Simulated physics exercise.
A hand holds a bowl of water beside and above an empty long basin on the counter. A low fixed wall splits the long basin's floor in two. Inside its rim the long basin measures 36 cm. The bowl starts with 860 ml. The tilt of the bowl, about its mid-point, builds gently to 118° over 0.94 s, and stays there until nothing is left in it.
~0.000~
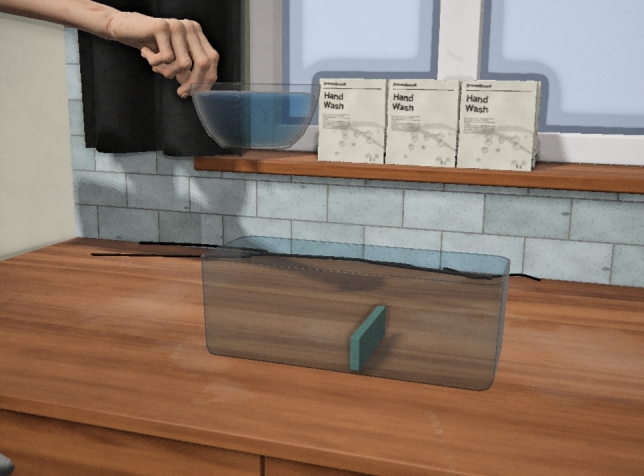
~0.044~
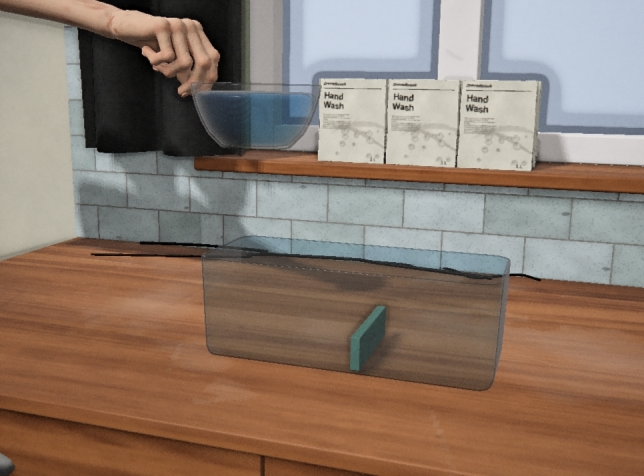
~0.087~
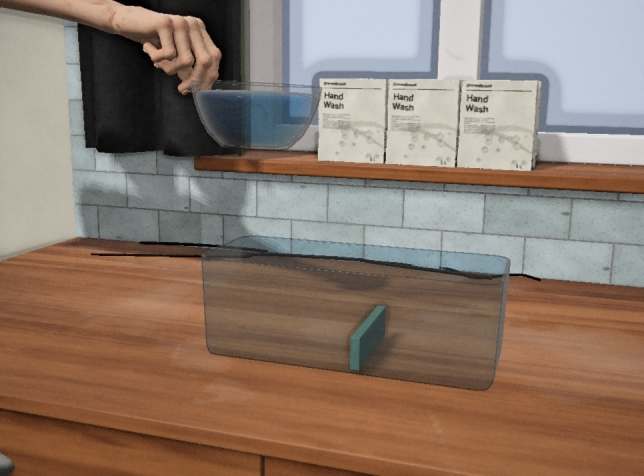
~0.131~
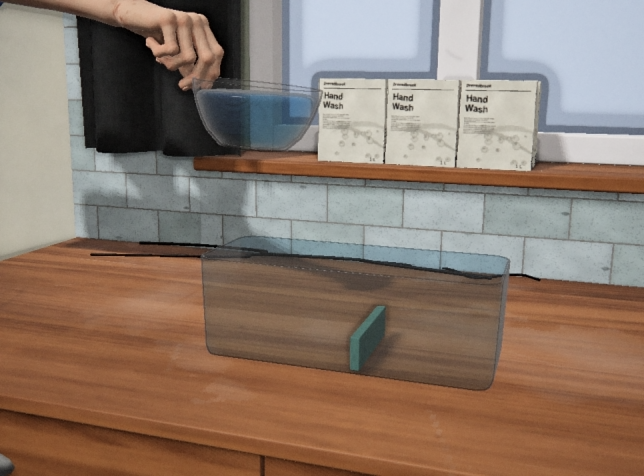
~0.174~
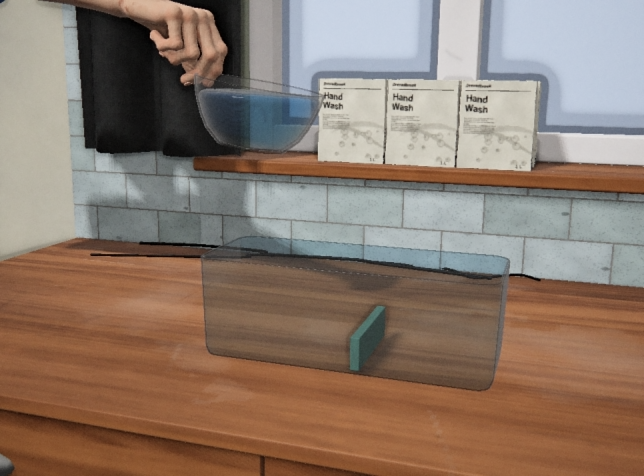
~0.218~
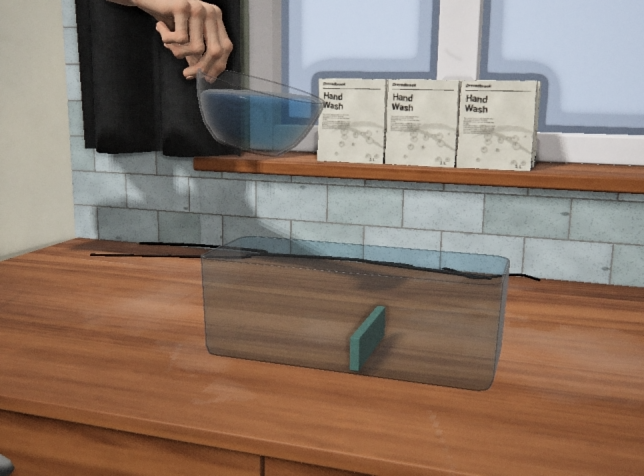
A hand at the upper left holds a clear bowl of blue water above a wooden counter, seen from the front and slightly above in a kitchen with pale blue tiles. Below sits an empty, clear long basin with a small green wall inside, and three white hand wash boxes line the windowsill. The hand gradually tilts the bowl, lowering its right rim, while the camera stays still.
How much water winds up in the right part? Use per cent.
About 49 per cent.
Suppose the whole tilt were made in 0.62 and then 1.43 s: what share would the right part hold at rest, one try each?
In turn about 35 and 60 per cent.
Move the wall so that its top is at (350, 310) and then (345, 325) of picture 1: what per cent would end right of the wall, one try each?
First 70, then 70 per cent.
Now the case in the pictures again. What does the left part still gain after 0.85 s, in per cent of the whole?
Some 1 per cent.
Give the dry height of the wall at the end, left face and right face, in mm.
Some 26 mm on the left and 22 mm on the right.
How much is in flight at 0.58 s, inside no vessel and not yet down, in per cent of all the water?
Some 46 per cent.
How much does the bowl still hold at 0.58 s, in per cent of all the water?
Near 30 in a hundred.
By 0.58 s the tilt is 81° and 30 per cent is still to pour, 5 is left of the wall and 19 right of it.
By 0.85 s the tilt is 116° and 0 per cent is still to pour, 48 is left of the wall and 48 right of it.
By 1.13 s the tilt is 118° and 0 per cent is still to pour, 49 is left of the wall and 48 right of it.
By 1.44 s the tilt is 118° and 0 per cent is still to pour, 50 is left of the wall and 49 right of it.
At rest 50 per cent lies left of the wall, 49 right of it and 2 outside.
